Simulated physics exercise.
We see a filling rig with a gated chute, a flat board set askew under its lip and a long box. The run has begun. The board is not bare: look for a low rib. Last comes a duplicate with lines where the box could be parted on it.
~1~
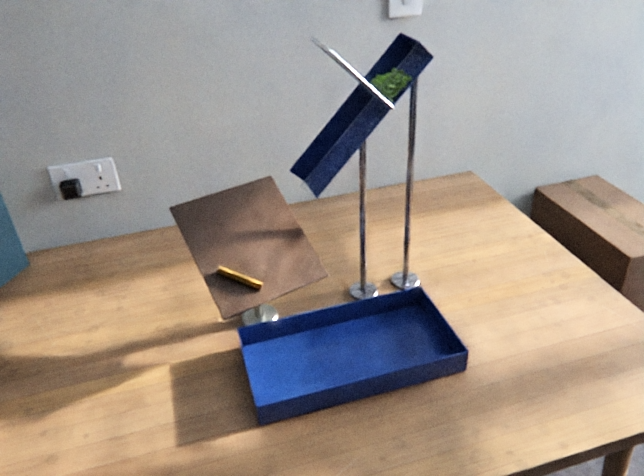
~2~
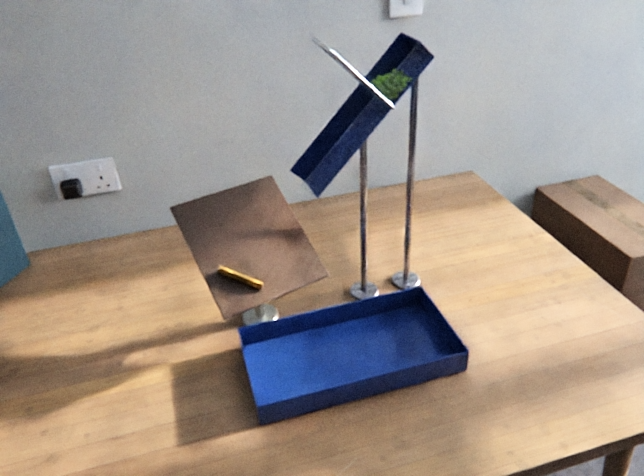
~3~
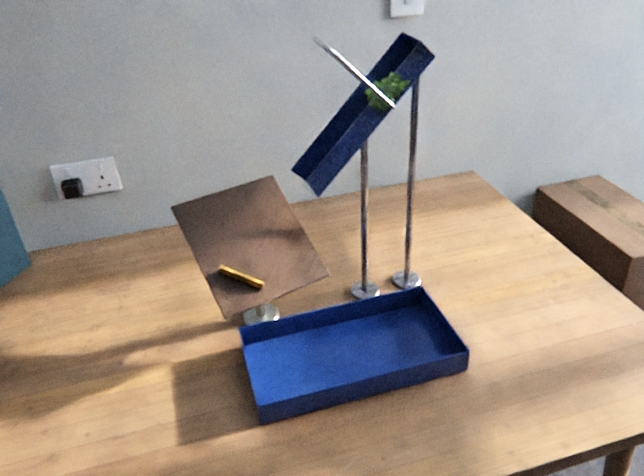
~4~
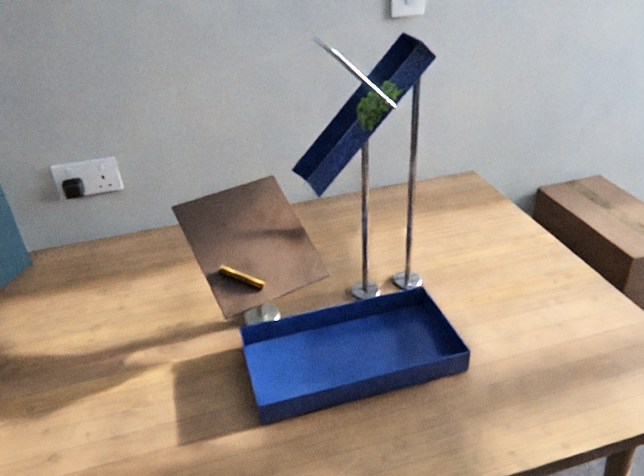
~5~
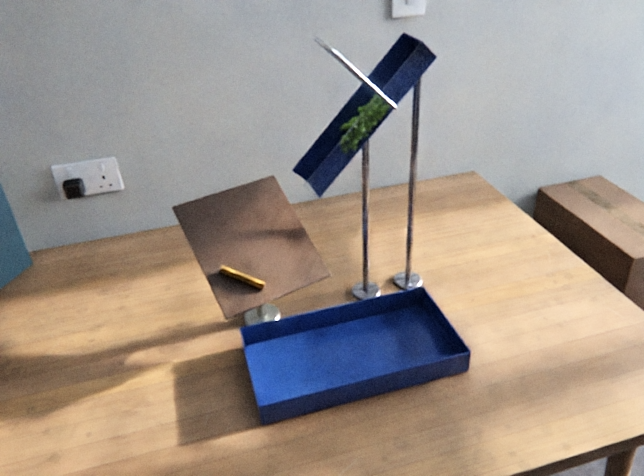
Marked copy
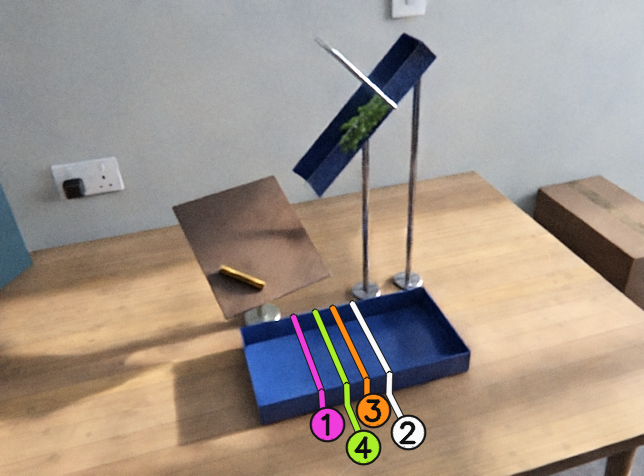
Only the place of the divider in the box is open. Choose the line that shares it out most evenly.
Take 1.
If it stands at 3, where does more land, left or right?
Left.
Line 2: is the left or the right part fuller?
Left.
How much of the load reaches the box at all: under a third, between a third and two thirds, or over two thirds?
About that: Over two thirds.
On the marked copy, line 1 crosses the front rim at (321, 390); line 2 crosses the front rim at (389, 373); line 3 crosses the front rim at (366, 378); line 4 crosses the front rim at (346, 384).
For line 1, of what is caught, roughly half on the left of the divider, roughly half on the right.
For line 2, of what is caught, every piece on the left of the divider, not one piece on the right.
For line 3, of what is caught, almost all on the left of the divider, just a few on the right.
For line 4, of what is caught, almost all on the left of the divider, about a tenth on the right.
